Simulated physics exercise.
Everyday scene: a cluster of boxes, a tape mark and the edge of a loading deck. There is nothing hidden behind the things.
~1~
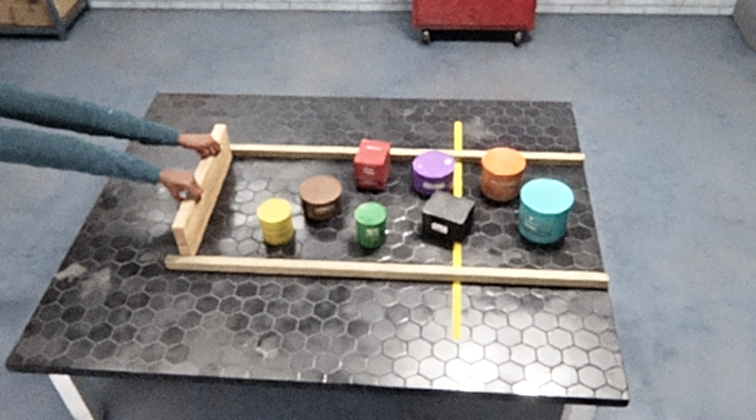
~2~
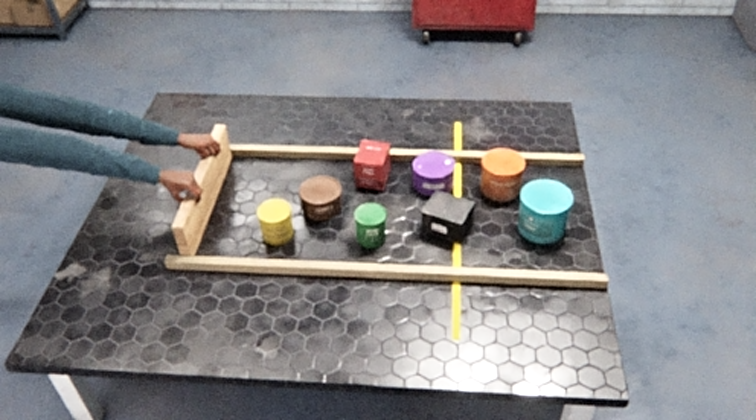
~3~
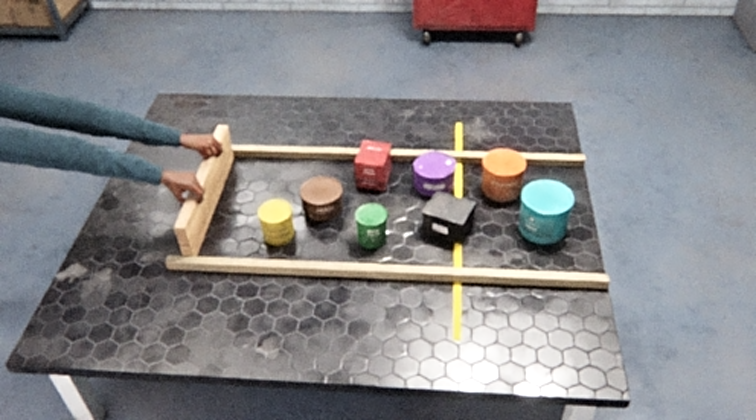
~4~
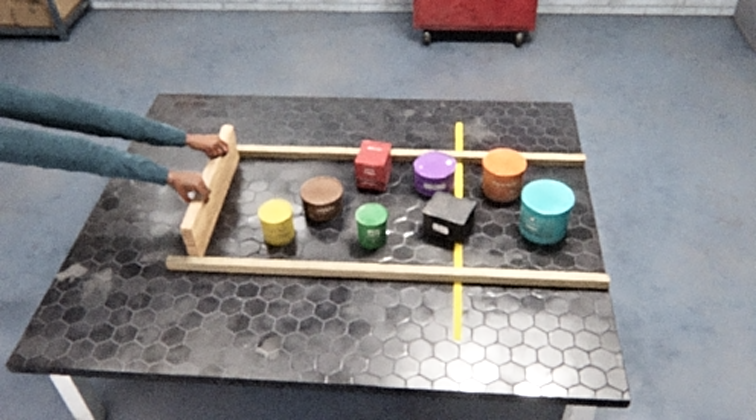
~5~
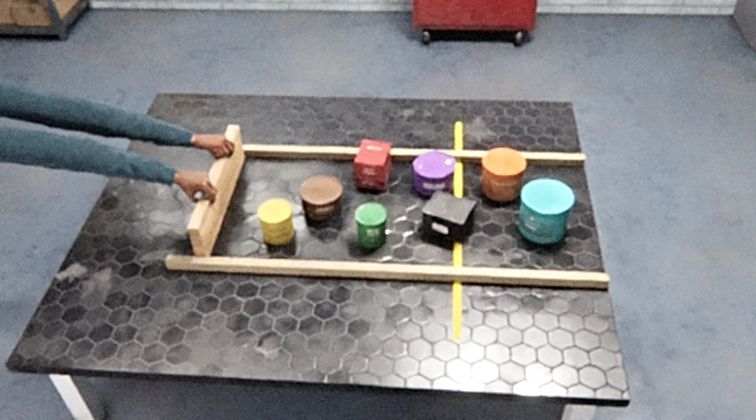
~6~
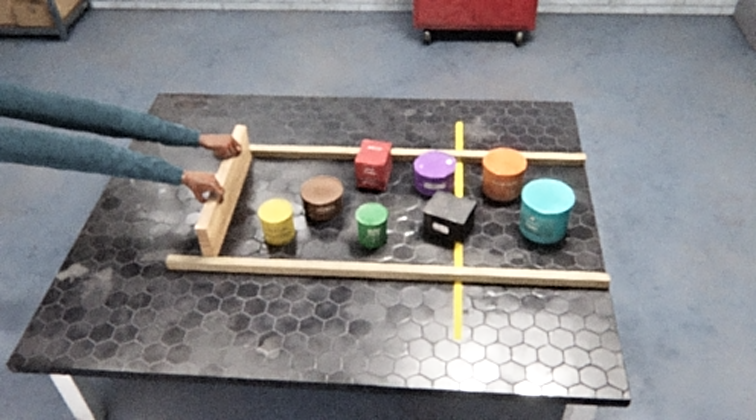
Two dark-sleeved arms reach in from the left, holding a wooden plank upright on a black hexagon-patterned table, seen from above in a room with a blue-grey floor. Between two wooden rails sit yellow, brown, green and purple pails, a red box and a black tote near a yellow tape line, with orange and turquoise pails beyond it. The hands slide the plank slightly rightward, while the containers and view stay still.
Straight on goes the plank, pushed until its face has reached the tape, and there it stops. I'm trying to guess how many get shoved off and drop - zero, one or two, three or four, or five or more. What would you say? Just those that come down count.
Watching this, the number dropping off is nil.
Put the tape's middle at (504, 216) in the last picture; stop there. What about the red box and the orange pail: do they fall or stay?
Here's how it goes: The red box stays where it is, and the orange pail goes down.
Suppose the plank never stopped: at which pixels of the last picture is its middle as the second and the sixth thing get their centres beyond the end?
At (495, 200) for the second, at (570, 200) for the sixth.
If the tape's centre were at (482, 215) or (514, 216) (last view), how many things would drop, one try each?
It would be 0 and 2.
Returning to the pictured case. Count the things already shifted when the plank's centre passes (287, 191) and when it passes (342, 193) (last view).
At the one place 1, at the other 3.
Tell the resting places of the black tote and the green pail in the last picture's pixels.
The black tote settles near (520, 215); as for the green pail, near (508, 235).
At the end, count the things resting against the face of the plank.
Number: 3.
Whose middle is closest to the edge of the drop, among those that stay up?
That is the turquoise pail.
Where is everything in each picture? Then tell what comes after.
Turquoise pail (544, 211); orange pail (502, 175); black tote (448, 217); plank (205, 189); tape (458, 214), in the first frame.
Orange pail (502, 175); brown pail (321, 198), in the second frame.
Black tote (449, 218); red box (374, 165), in the third frame.
Turquoise pail (545, 212); green pail (372, 227), in the fourth frame.
Orange pail (503, 175); yellow pail (277, 223), in the fifth frame.
Turquoise pail (546, 212); orange pail (503, 175); black tote (449, 217); plank (226, 190); tape (459, 214), in the sixth frame.
Soon after, none off yet; turquoise pail at rest near (546, 212); orange pail at rest near (503, 175); black tote at rest near (449, 217).
Then, none off yet; turquoise pail at rest near (546, 212); orange pail moved a little near (510, 176); black tote moved about its own width near (476, 213).
At rest, the number that fall off is zero.
